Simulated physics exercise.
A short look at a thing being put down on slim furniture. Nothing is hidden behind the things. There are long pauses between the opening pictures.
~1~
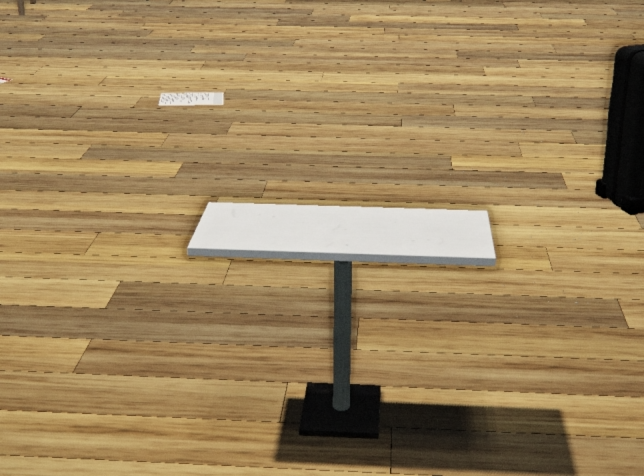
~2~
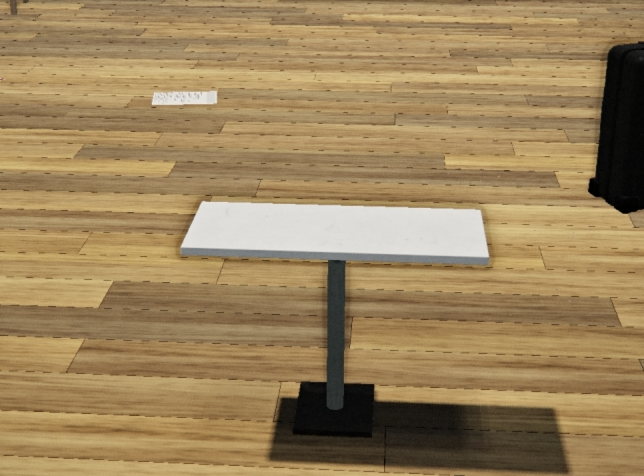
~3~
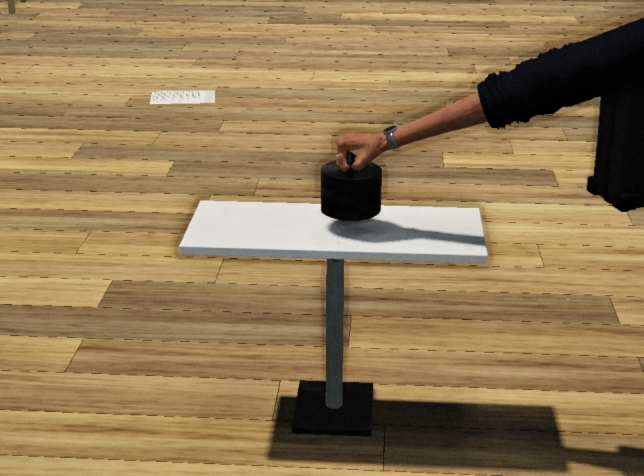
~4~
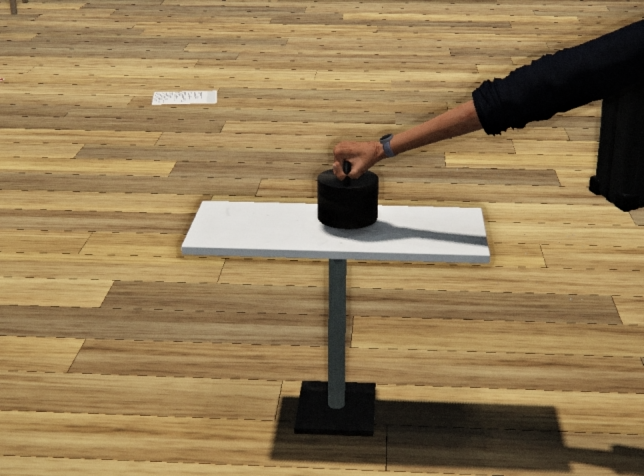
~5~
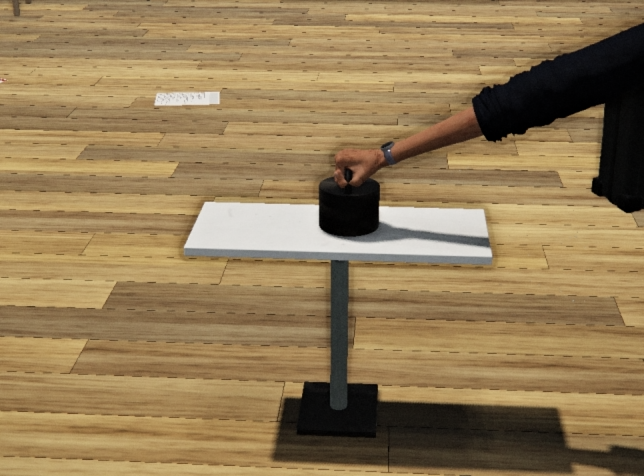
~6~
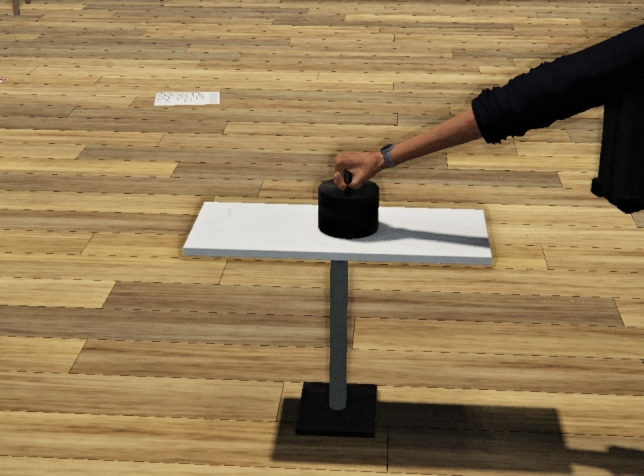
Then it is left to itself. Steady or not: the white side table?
As it turns out, the white side table holds firm.
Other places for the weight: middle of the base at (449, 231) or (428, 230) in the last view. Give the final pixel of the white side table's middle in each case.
It ends around (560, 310) and (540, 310).
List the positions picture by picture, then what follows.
White side table (344, 233), in the first frame.
White side table (337, 232), in the second frame.
Still on the way; white side table (336, 230); weight (351, 190), in the third frame.
Still on the way; white side table (338, 231); weight (348, 198), in the fourth frame.
Still on the way; white side table (340, 232); weight (349, 205), in the fifth frame.
In place, still held; white side table (340, 232); weight (349, 208), in the sixth frame.
Then, 0.30 s after the last picture, white side table at rest near (340, 232).
At rest, the white side table stays flat on its feet, near (340, 232).
